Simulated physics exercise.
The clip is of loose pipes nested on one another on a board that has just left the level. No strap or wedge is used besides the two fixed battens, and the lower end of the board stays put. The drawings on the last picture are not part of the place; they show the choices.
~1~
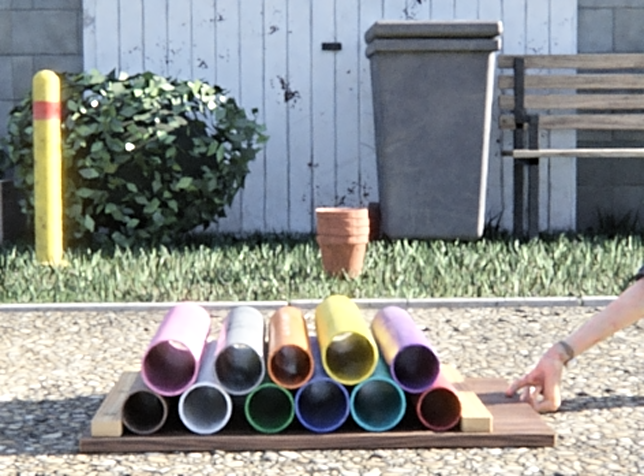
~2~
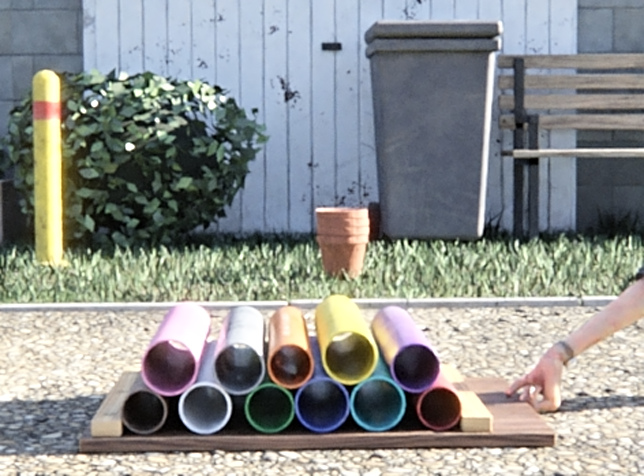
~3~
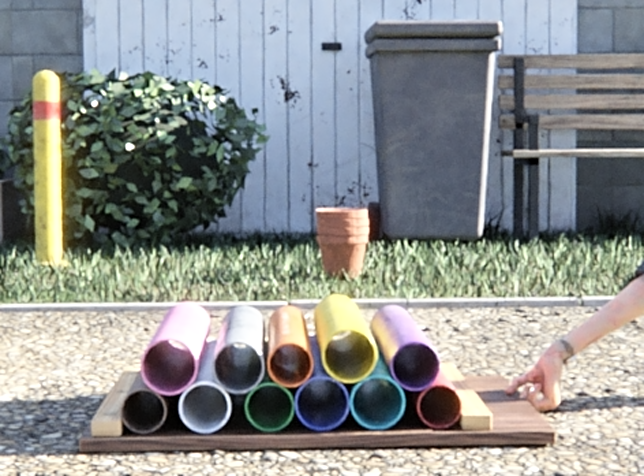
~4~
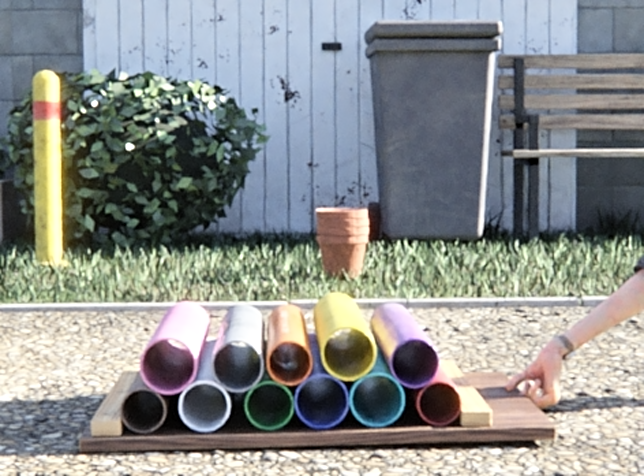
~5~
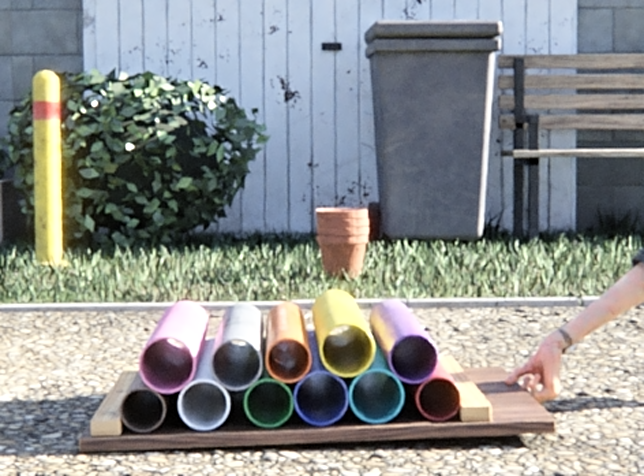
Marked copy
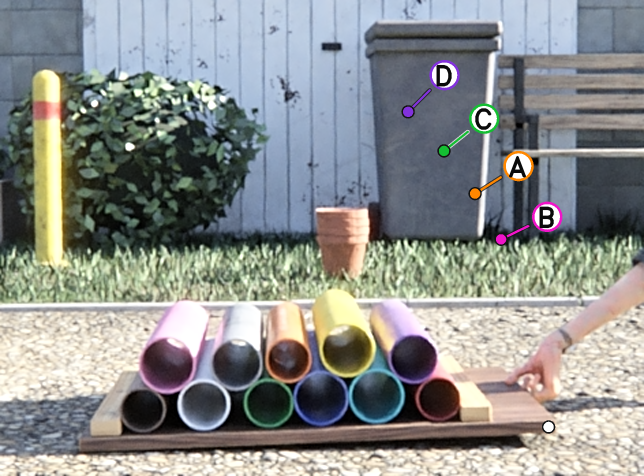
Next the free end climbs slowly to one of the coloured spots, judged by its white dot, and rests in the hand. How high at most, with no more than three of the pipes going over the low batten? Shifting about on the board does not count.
The highest mark that will do is B.
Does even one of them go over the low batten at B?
At B: Yes.
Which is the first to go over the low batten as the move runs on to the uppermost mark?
First is the pink one.
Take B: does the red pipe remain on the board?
Yes, with B.
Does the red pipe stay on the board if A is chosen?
Yes.
On the marked copy, A at (475, 194); B at (501, 239); C at (444, 151); D at (408, 112); the white dot at (549, 427).
Taking B. A third of the way, board at 20°.
Two thirds of the way, board at 26°.
When it is over, board at 26°, three over the low batten (pink, orange, grey).
As for the rest, A four over the low batten (pink, orange, grey, yellow); C four over the low batten (pink, orange, grey, yellow); D eleven over the low batten.
